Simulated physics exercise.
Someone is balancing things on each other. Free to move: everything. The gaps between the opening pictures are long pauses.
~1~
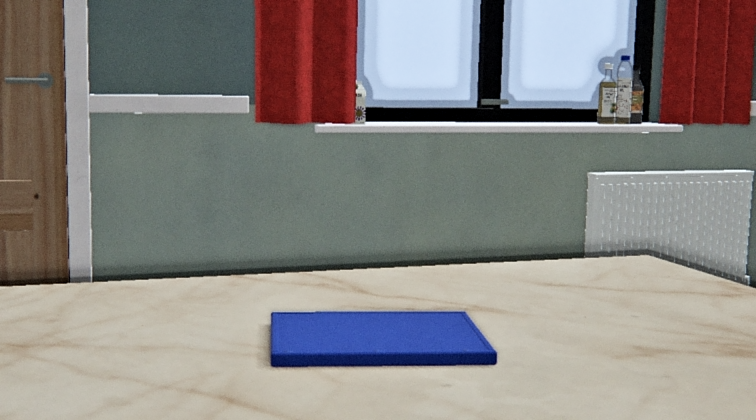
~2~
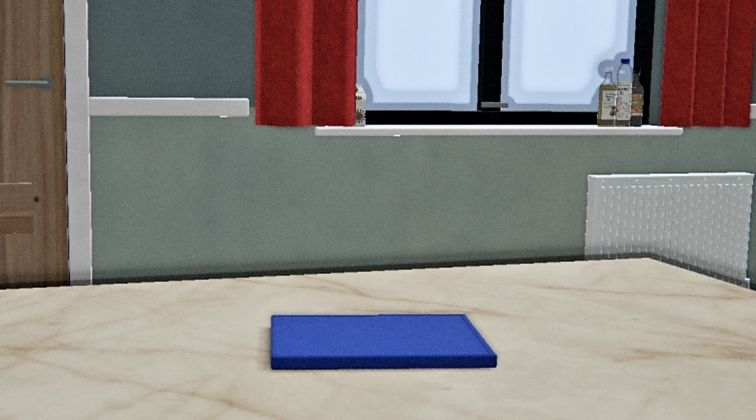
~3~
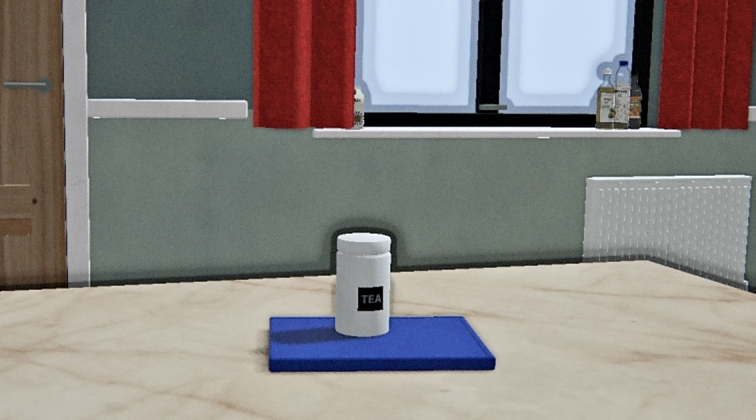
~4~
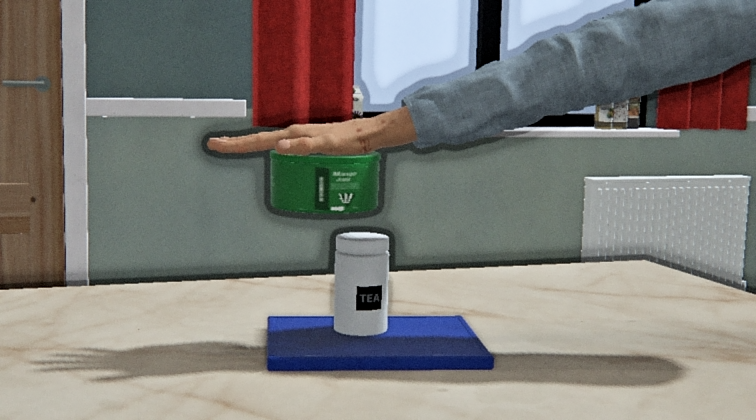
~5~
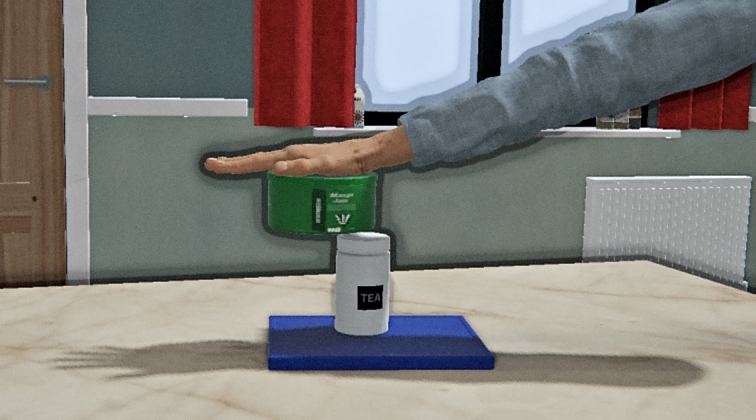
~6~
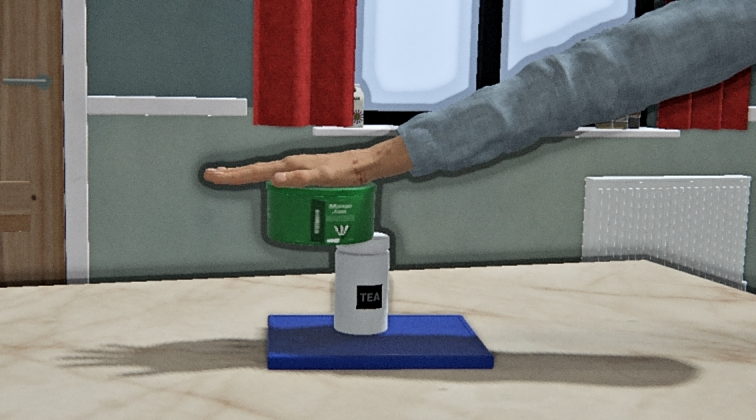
A hand in a blue-grey sleeve reaches in from the right above a pale marbled table, seen from a steady, slightly raised view facing a window. A blue board lies there, with red curtains, bottles and a white radiator behind. A white tea jar appears on the board, then the hand lowers a green tub onto its lid, set off to the left.
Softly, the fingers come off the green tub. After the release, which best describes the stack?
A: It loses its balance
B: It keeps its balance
It loses its balance.
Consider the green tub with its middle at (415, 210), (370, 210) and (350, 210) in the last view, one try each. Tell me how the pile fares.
Collapses; stays standing; stays standing.
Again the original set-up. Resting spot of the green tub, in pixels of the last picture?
Near (176, 328).
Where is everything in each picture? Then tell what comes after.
The last thing is not in view yet, in the first frame.
The last thing is not in view yet, in the second frame.
The last thing is not in view yet; white jar (363, 284), in the third frame.
On its way; green tub (325, 179); white jar (361, 283), in the fourth frame.
On its way; green tub (322, 199); white jar (363, 283), in the fifth frame.
In place under the hand; green tub (321, 210); white jar (362, 282), in the sixth frame.
Then, 0.30 s later than the last frame, green tub now fallen.
Then, 0.50 s later than the last frame, things are still on the move.
Then, 0.80 s later than the last frame, as before.
When it is over, fallen, green tub; the other 2 as before. End places, in pixels of the last picture, green tub near (176, 328). The pile loses its balance.
